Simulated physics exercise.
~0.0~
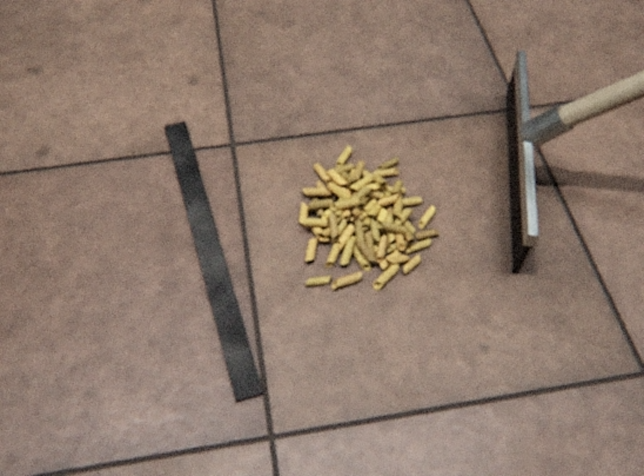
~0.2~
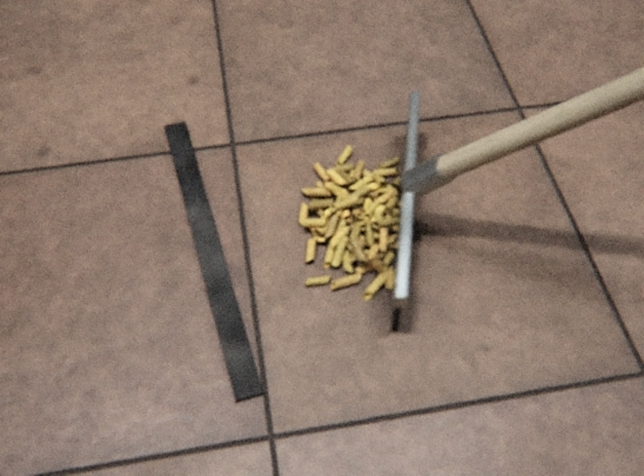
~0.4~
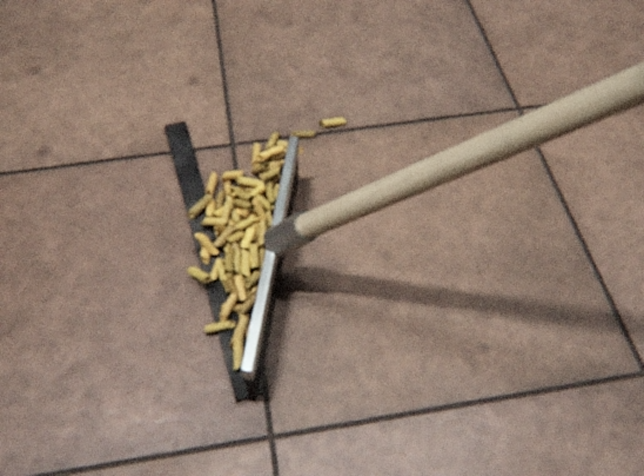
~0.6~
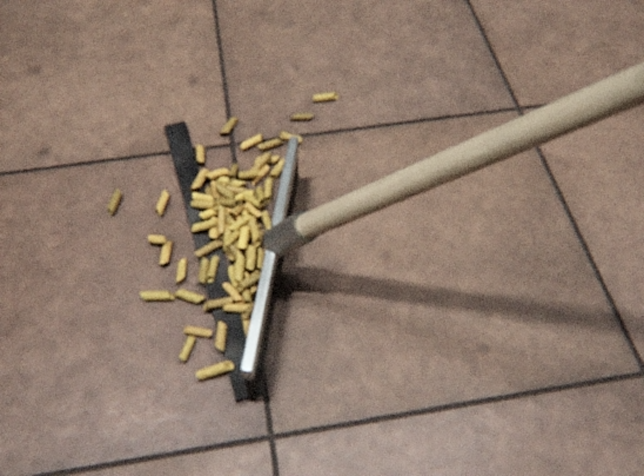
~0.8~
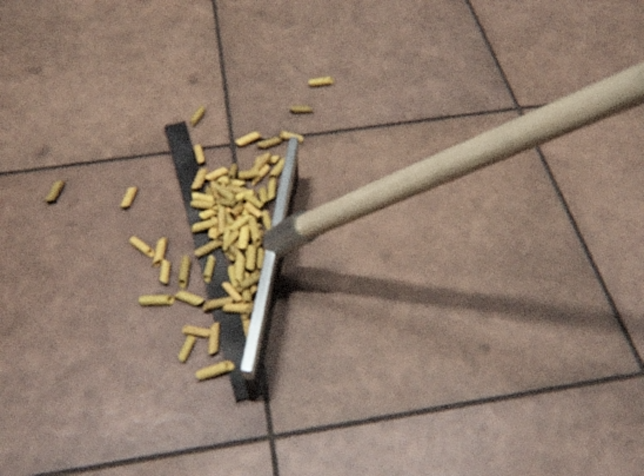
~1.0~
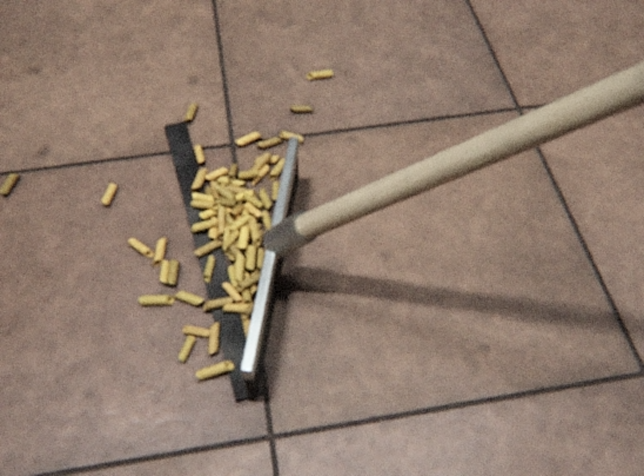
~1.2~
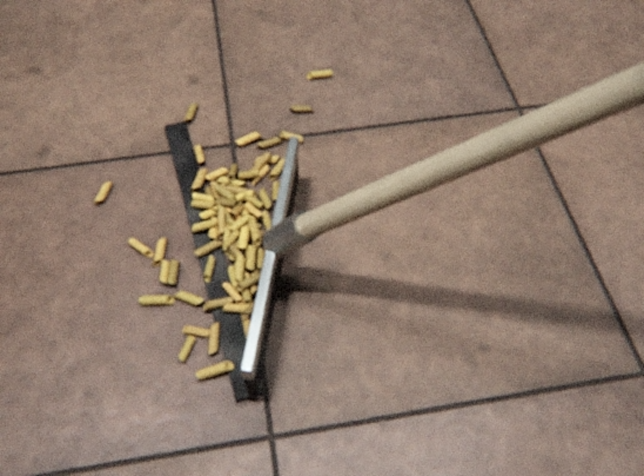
A squeegee on a wooden handle slid left across the brown tiles, pushed a heap of dry pasta pieces up against and over a dark strip, then stopped there as stray pieces scattered beyond it, leaving most bunched between blade and strip.
